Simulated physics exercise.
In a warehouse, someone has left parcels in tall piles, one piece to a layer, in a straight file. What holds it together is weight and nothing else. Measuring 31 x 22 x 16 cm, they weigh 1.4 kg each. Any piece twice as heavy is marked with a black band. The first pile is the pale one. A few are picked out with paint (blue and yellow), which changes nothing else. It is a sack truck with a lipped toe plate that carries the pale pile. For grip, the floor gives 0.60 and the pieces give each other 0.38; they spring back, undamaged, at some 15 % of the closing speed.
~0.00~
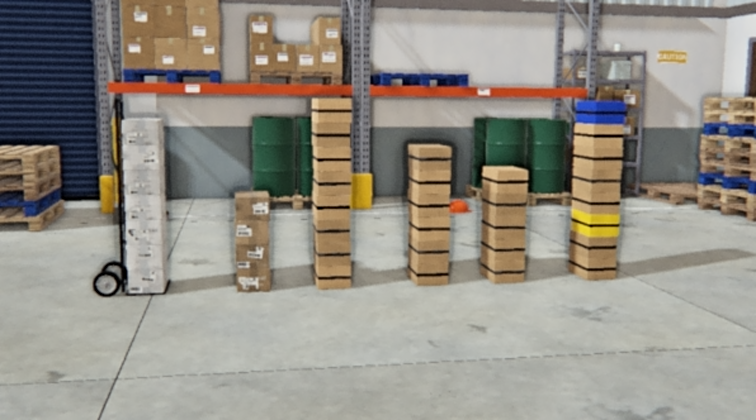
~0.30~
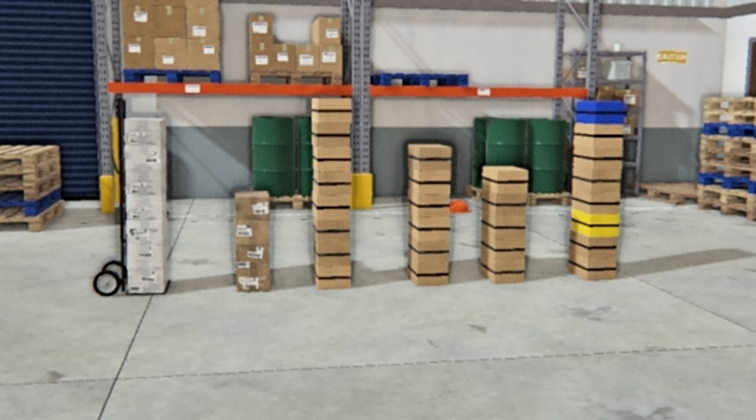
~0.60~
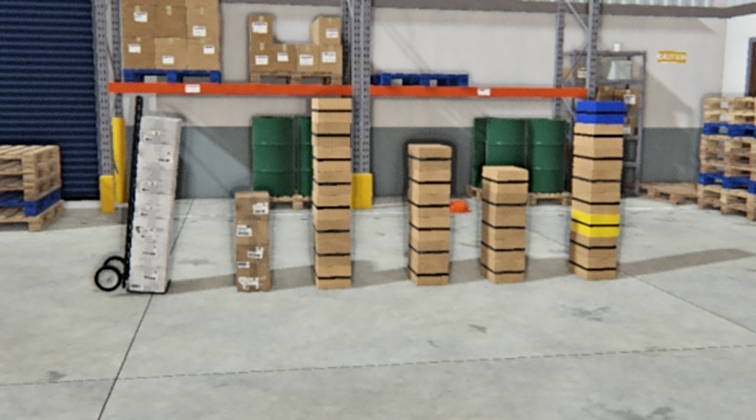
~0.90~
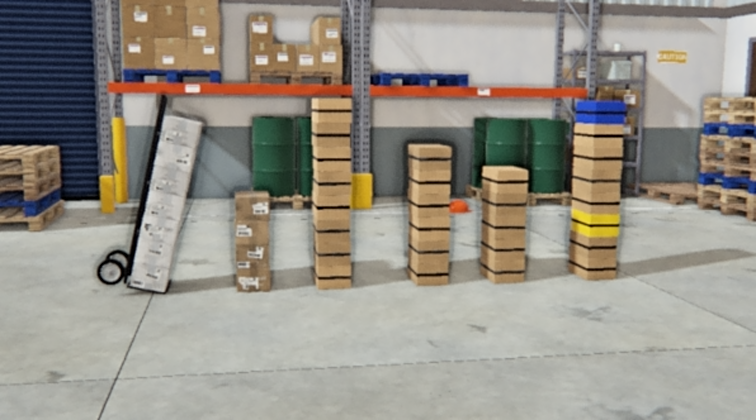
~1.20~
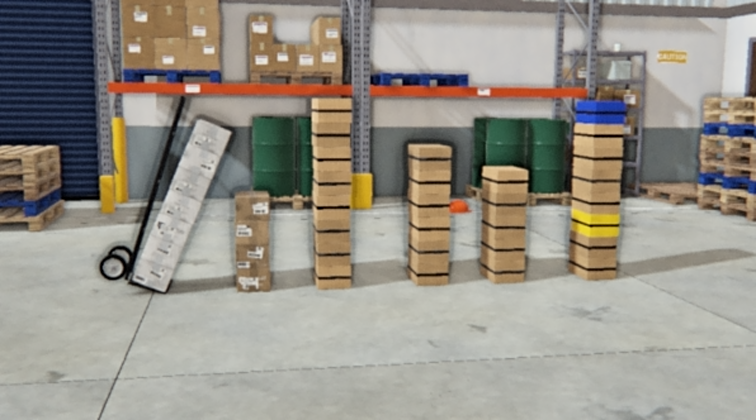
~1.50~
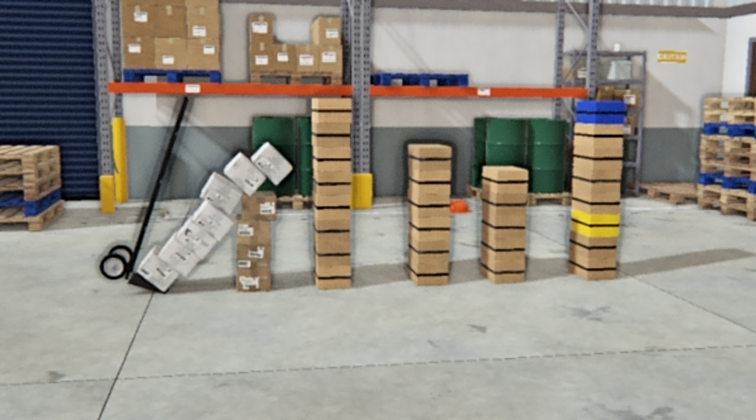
In this clip, a sack truck carrying a tall pale pile tilts to the right beside a row of brown parcel stacks, and the pale parcels then lean farther than its frame, spreading apart above the shortest brown stack.
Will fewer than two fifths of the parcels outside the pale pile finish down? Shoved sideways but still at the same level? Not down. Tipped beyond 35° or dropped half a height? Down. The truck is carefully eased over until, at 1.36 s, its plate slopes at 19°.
Yes, under two fifths of them.
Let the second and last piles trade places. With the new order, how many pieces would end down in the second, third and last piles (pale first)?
Pile by pile, you'd see second at 0, third at 0 and last at 0 down.
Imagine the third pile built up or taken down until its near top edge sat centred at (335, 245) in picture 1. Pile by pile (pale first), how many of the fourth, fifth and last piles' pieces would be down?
Fourth 0, fifth 0, last 0.
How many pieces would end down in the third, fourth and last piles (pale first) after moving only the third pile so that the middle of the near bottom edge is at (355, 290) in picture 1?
Then, pile by pile: Third 0, fourth 0, last 0.
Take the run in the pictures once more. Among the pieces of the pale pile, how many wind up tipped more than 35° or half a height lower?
That makes 7 in all.
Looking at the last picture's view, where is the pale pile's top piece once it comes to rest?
(298, 187).
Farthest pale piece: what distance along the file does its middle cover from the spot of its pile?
Roughly 95 cm along.
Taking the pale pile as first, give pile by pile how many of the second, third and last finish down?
Number of pieces - second 0, third 0, last 0.
By 1.56 s, 7 of the pale pile down; none of the 31 other parcels down, 2 disturbed.
By 1.62 s, 7 of the pale pile down; none of the 31 other parcels down, 3 disturbed.
By 1.84 s, 7 of the pale pile down; none of the 31 other parcels down, 4 disturbed.
When it is over (2.4 s), 7 of the pale pile down; none of the 31 other parcels down, 4 disturbed; blue parcel unmoved; yellow parcel unmoved. That is 0 per cent. In pixels of the last frame, middles, blue parcel near (600, 113), yellow parcel near (595, 222).
